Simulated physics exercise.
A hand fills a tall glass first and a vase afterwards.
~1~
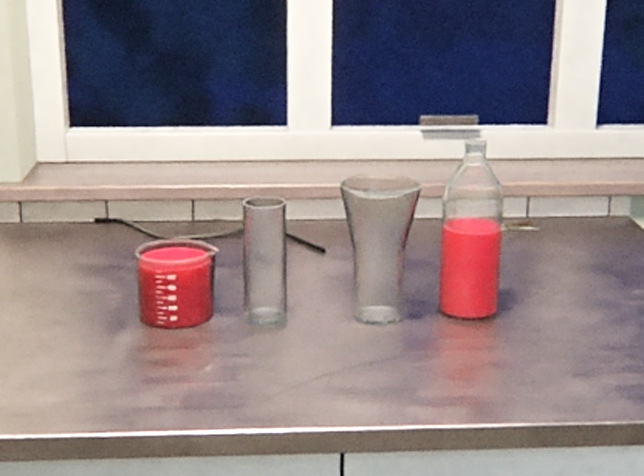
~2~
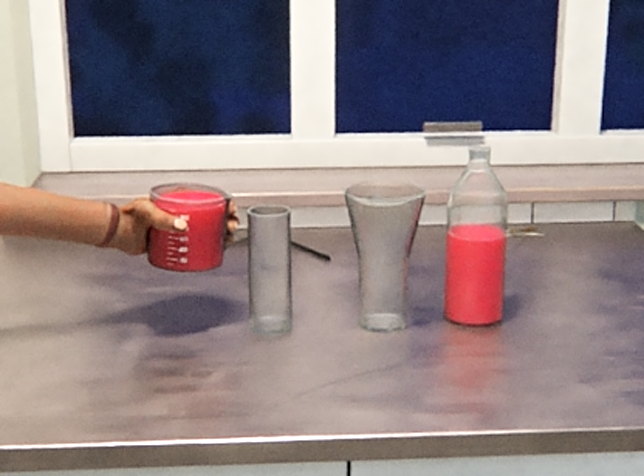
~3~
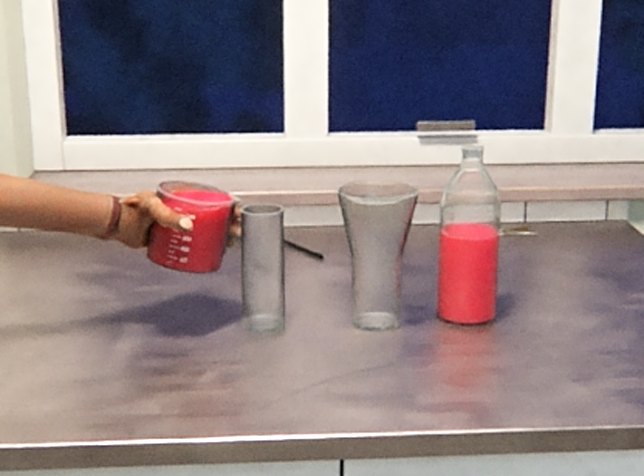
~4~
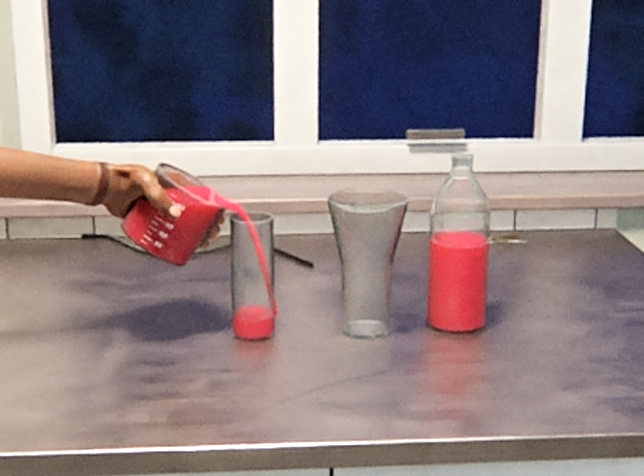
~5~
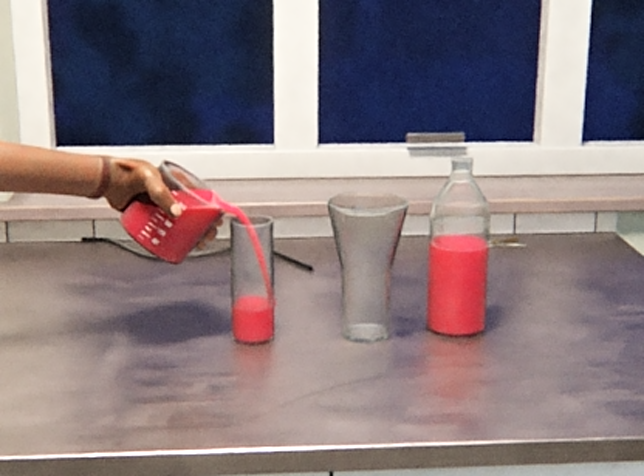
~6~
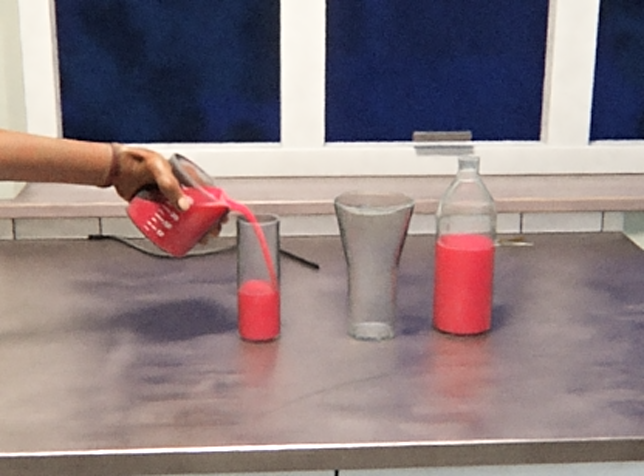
On a grey counter below a window, a beaker of red liquid stands left of an empty tall glass, an empty vase-shaped glass and a part-filled bottle. A hand from the left lifts the beaker, tilts it over the tall glass and pours, and red liquid rises inside.
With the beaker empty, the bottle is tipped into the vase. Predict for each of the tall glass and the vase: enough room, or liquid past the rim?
Result: The tall glass is too small, the vase is big enough.
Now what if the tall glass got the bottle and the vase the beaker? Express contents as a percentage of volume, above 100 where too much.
160 % then 70 %.
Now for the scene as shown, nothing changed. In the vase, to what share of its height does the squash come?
It stands at around 85 percent.
A moment on, the tall glass is full to the brim.
Further on, the tall glass is full to the brim and overflowed.
When it is over, the tall glass is full to the brim and overflowed; the vase is about three quarters full.
